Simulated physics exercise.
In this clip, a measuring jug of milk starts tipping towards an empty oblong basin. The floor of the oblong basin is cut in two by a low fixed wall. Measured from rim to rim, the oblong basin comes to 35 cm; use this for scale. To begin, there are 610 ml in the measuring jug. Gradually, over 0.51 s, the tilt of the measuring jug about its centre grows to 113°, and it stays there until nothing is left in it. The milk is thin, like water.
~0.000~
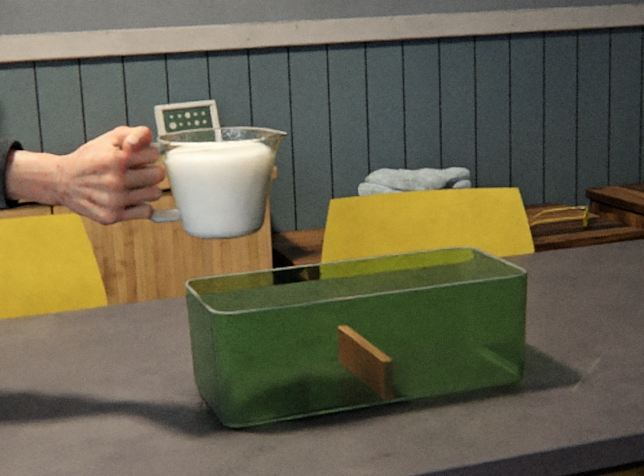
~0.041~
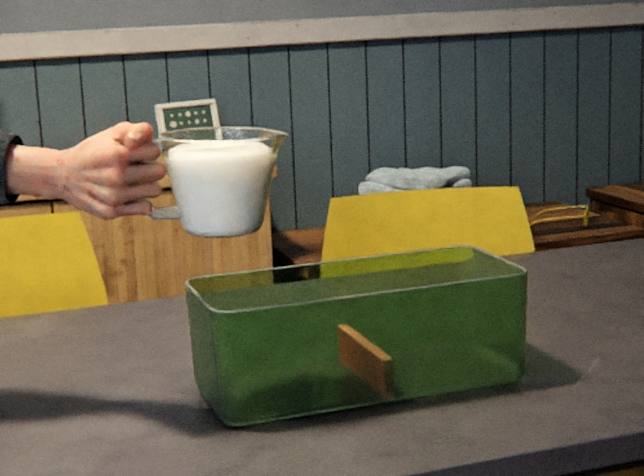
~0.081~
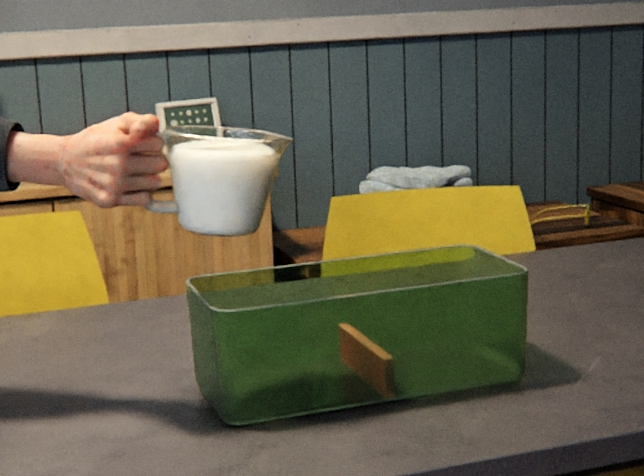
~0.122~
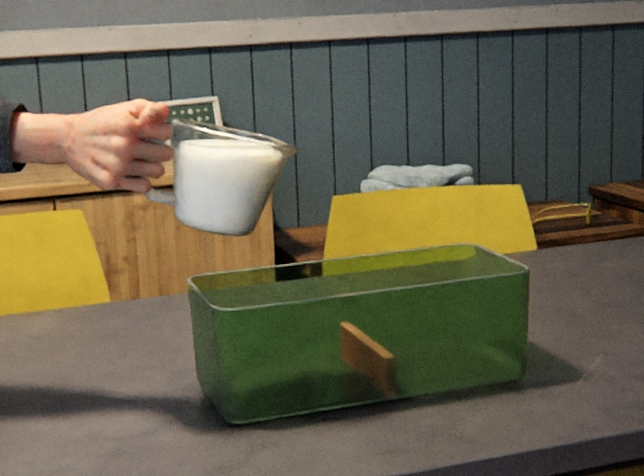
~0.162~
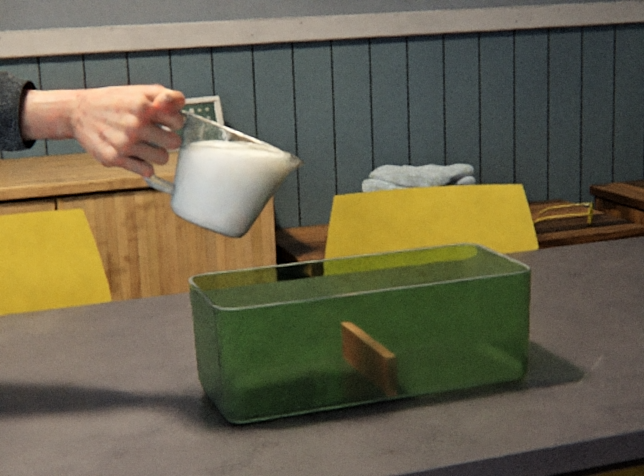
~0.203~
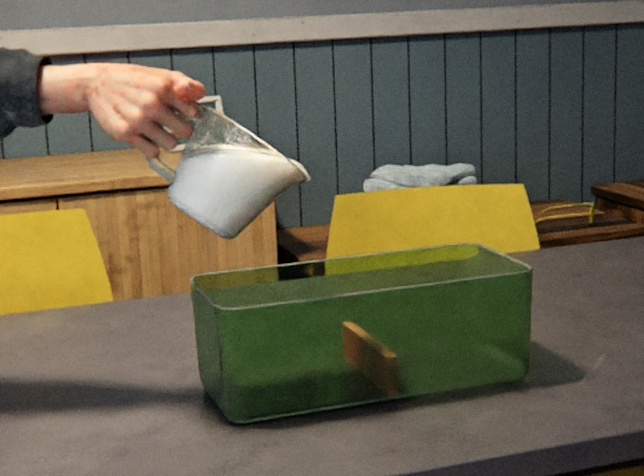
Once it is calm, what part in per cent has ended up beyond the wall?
About 12 per cent ends up there.
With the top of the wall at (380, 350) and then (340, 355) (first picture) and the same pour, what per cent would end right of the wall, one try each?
15 then 40 %.
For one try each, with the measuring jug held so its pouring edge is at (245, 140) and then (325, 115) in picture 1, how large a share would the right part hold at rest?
Result: 10 per cent, then 45 per cent.
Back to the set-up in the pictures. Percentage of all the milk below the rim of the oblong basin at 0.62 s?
Some 90 percent of the total.
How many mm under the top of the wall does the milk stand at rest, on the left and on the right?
Near 24 mm for the left and near 42 mm for the right.
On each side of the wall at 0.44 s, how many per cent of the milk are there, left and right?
48 left and 4 right, roughly.
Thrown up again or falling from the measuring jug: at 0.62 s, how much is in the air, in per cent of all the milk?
8 in a hundred, give or take.
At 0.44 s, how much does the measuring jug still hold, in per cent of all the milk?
Around 26 percent.
Then, 0.44 s in, the tilt is 109° and 26 per cent is still to pour, 48 is left of the wall and 4 right of it.
Then, 0.62 s in, the tilt is 113° and 1 per cent is still to pour, 84 is left of the wall and 7 right of it.
Then, 0.81 s in, the tilt is 113° and 0 per cent is still to pour, 83 is left of the wall and 12 right of it.
Then, 1.01 s in, the tilt is 113° and 0 per cent is still to pour, 84 is left of the wall and 12 right of it.
Finally, 84 per cent lies left of the wall, 12 right of it and 4 outside.
